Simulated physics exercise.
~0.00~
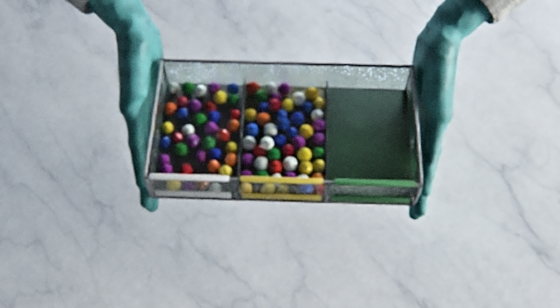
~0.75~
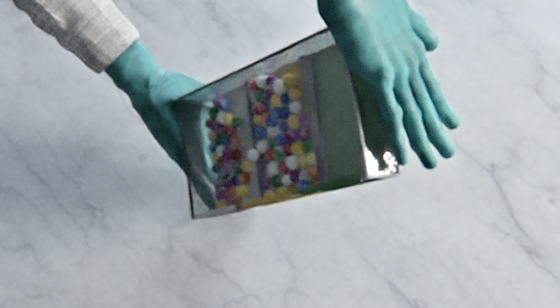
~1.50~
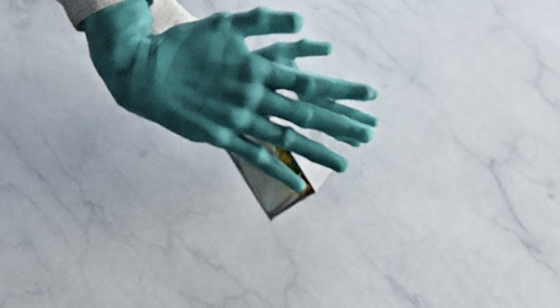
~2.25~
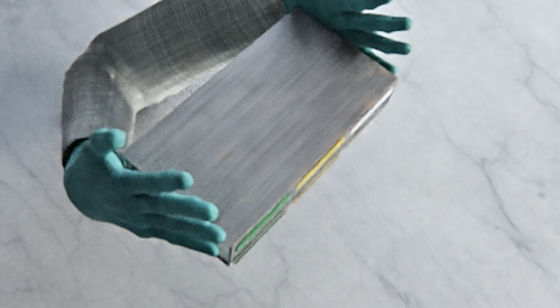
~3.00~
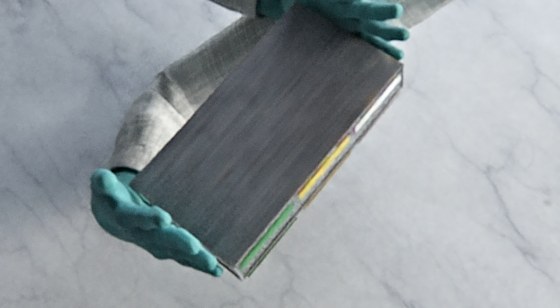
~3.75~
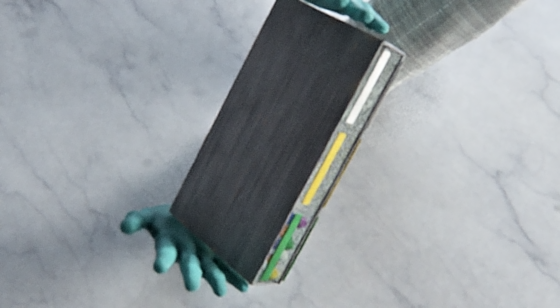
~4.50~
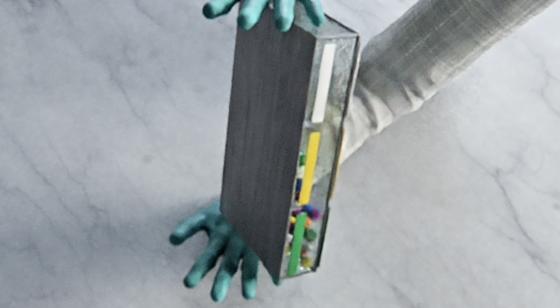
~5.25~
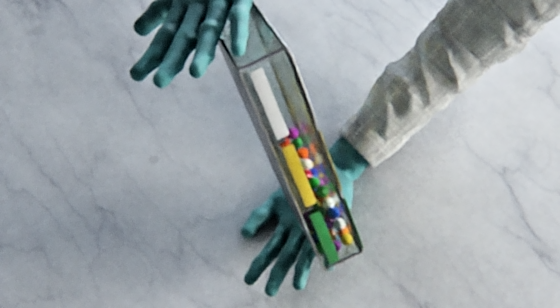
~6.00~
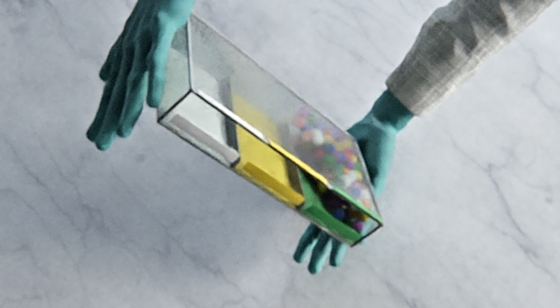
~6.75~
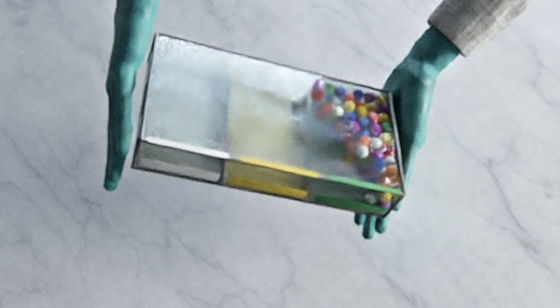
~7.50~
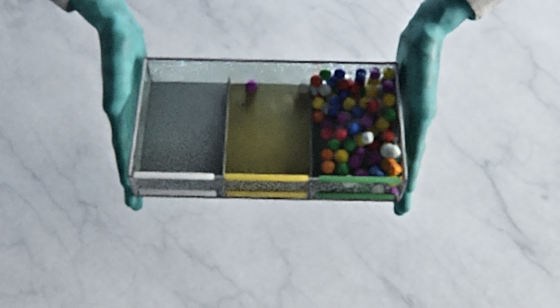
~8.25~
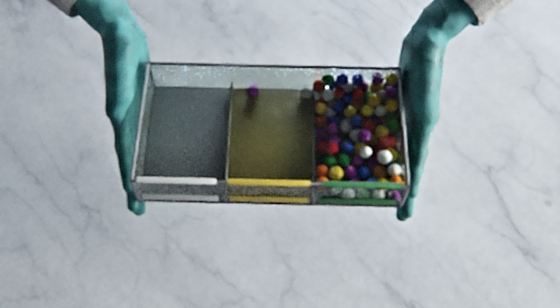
Gloved hands turn a lidded box fully over until nearly all the marbles fill the green section.
